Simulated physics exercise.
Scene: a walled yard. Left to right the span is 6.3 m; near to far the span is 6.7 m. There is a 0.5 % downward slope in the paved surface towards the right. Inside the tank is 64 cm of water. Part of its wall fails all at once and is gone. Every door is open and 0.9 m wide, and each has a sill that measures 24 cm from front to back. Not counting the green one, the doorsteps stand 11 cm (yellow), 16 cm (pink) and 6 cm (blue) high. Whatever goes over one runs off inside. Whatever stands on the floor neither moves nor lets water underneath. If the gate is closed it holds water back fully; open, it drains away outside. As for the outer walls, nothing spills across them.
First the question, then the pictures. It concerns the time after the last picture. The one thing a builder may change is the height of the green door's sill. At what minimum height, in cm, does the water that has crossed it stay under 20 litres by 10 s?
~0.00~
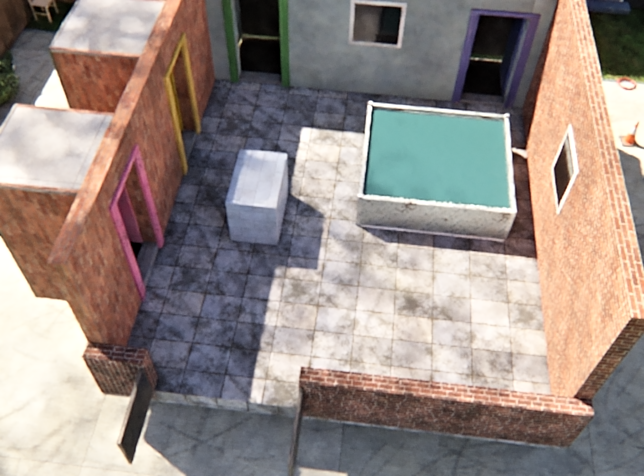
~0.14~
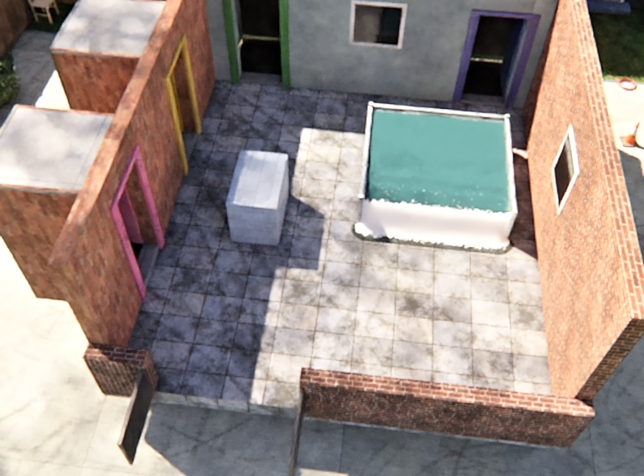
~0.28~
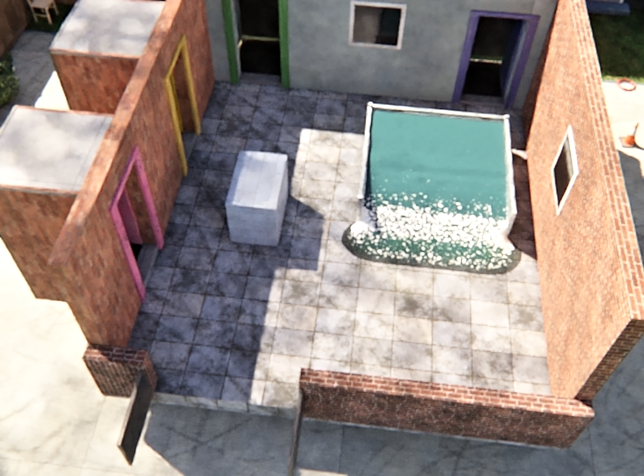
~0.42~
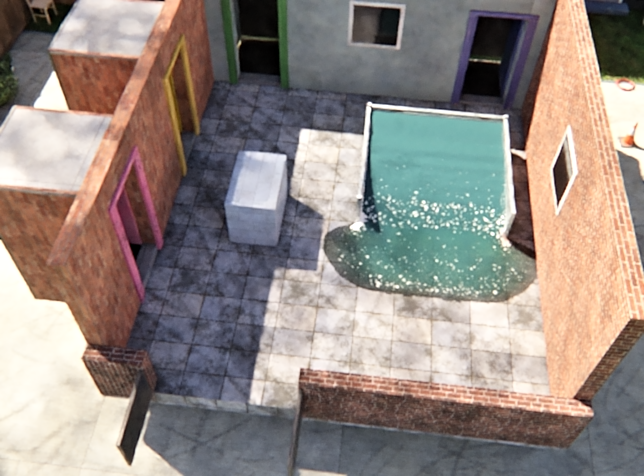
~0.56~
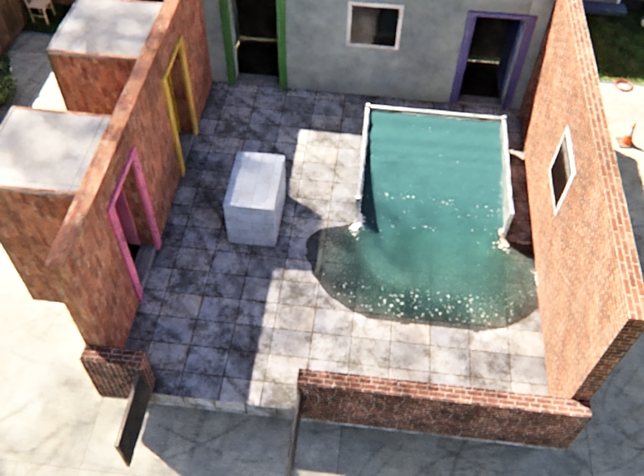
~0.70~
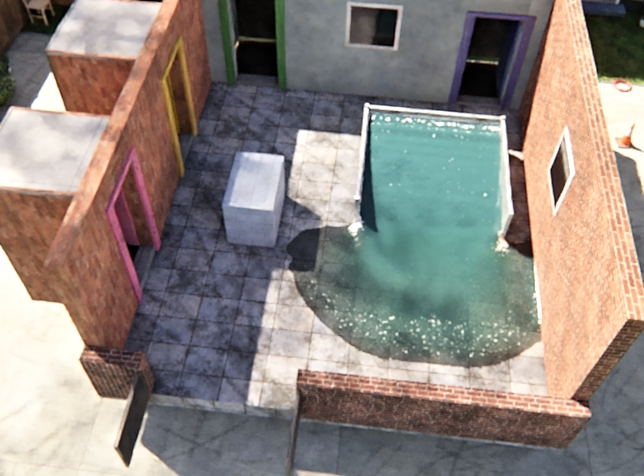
From about 8 cm.
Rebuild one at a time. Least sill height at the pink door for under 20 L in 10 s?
Roughly 14.5 cm at pink.
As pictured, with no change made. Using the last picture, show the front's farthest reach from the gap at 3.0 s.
Around pixel (116, 374).
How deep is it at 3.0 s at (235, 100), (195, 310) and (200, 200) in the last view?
Ordered as asked: 0, 1, 0 cm.
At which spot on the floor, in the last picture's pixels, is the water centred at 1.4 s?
(427, 239), roughly.
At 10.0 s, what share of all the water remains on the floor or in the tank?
Some 78 %.
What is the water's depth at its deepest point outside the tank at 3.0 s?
About 37 cm.
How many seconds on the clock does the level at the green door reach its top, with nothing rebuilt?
Peak time: About 7.0 s.
After 1.4 s water covers 35 % of the floor, deepest (40 cm) near (539, 422); it has not reached the green door.
After 3.0 s water covers 45 % of the floor, deepest (37 cm) near (514, 419); it has not reached the green door.
After 10.0 s water covers 100 % of the floor, deepest (11 cm) near (421, 132); 9 cm at the green door, 11 litres in over its 9 cm sill.
At the green door as built, the water arrived by 6.5 s and peaked near 12 cm at 6.8 s.
Run again over the same 10 s with other heights there, 29 litres in over 7 cm, 5 litres over 10 cm. The limit of 20 litres is kept from about 8 cm up.
